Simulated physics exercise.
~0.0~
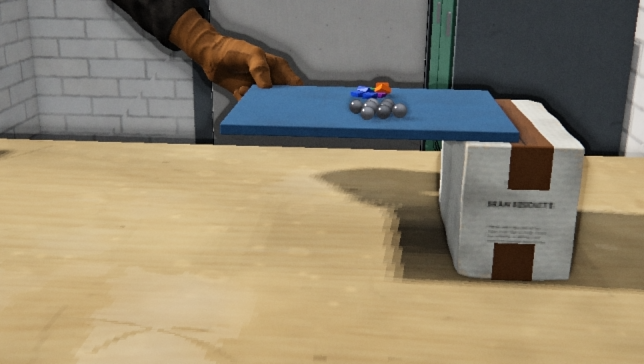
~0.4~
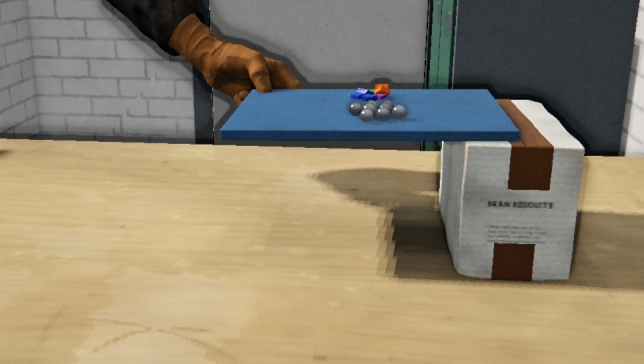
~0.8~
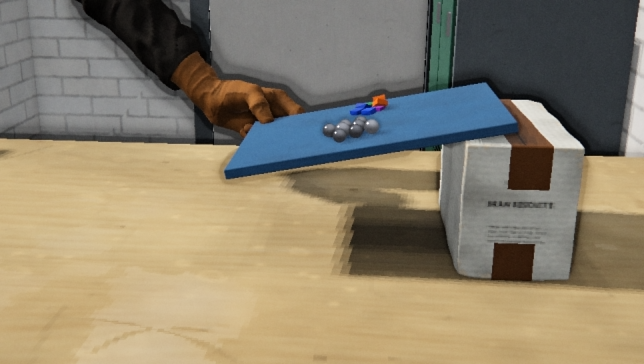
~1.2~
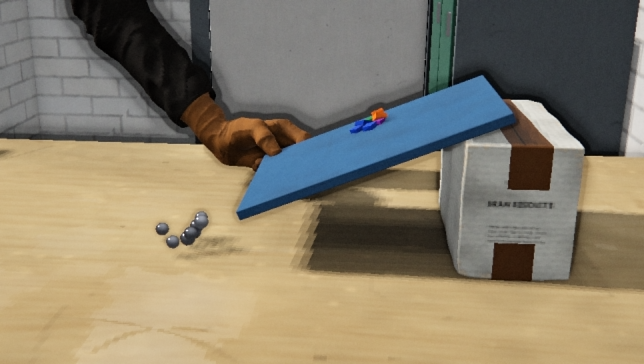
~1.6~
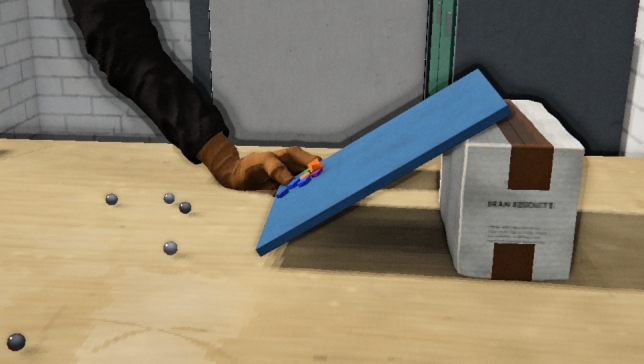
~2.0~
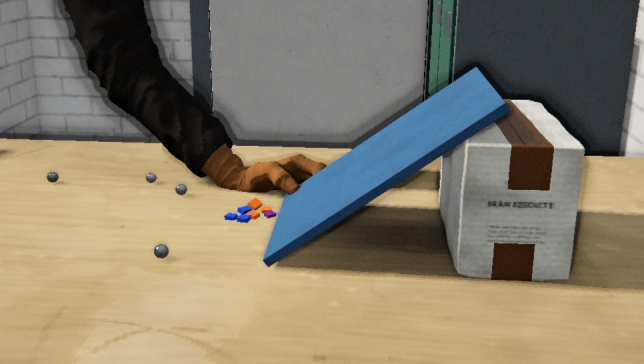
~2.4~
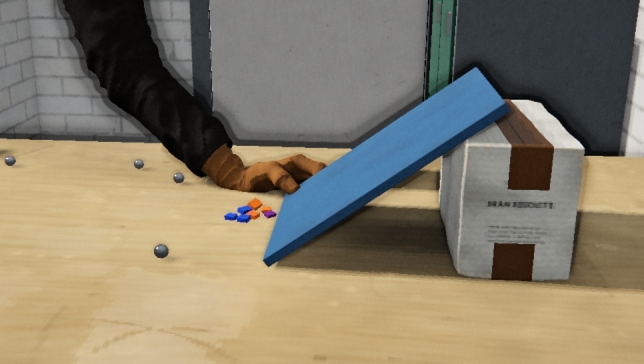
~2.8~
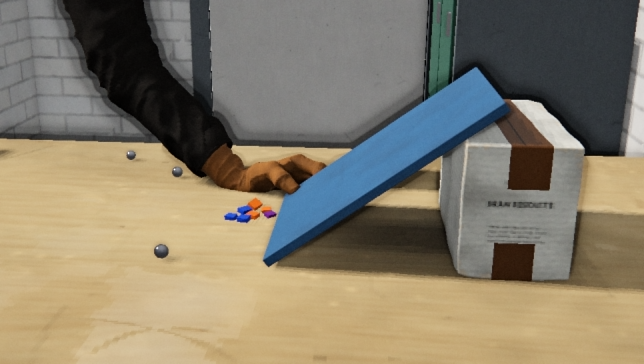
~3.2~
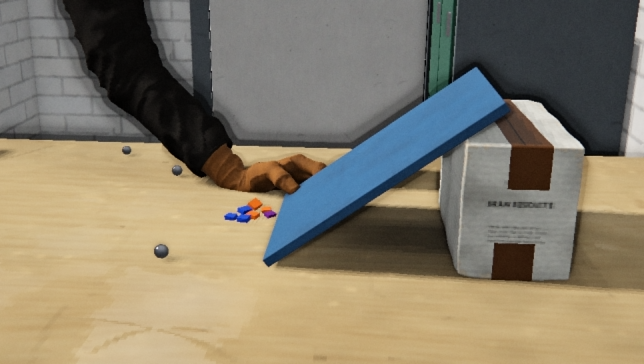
A gloved hand lowers the left end of a blue board propped on a box, and small gray balls roll off leftward across the table, some leaving view, before colorful pieces slide down and settle at the board's foot, leaving three balls scattered farther away.
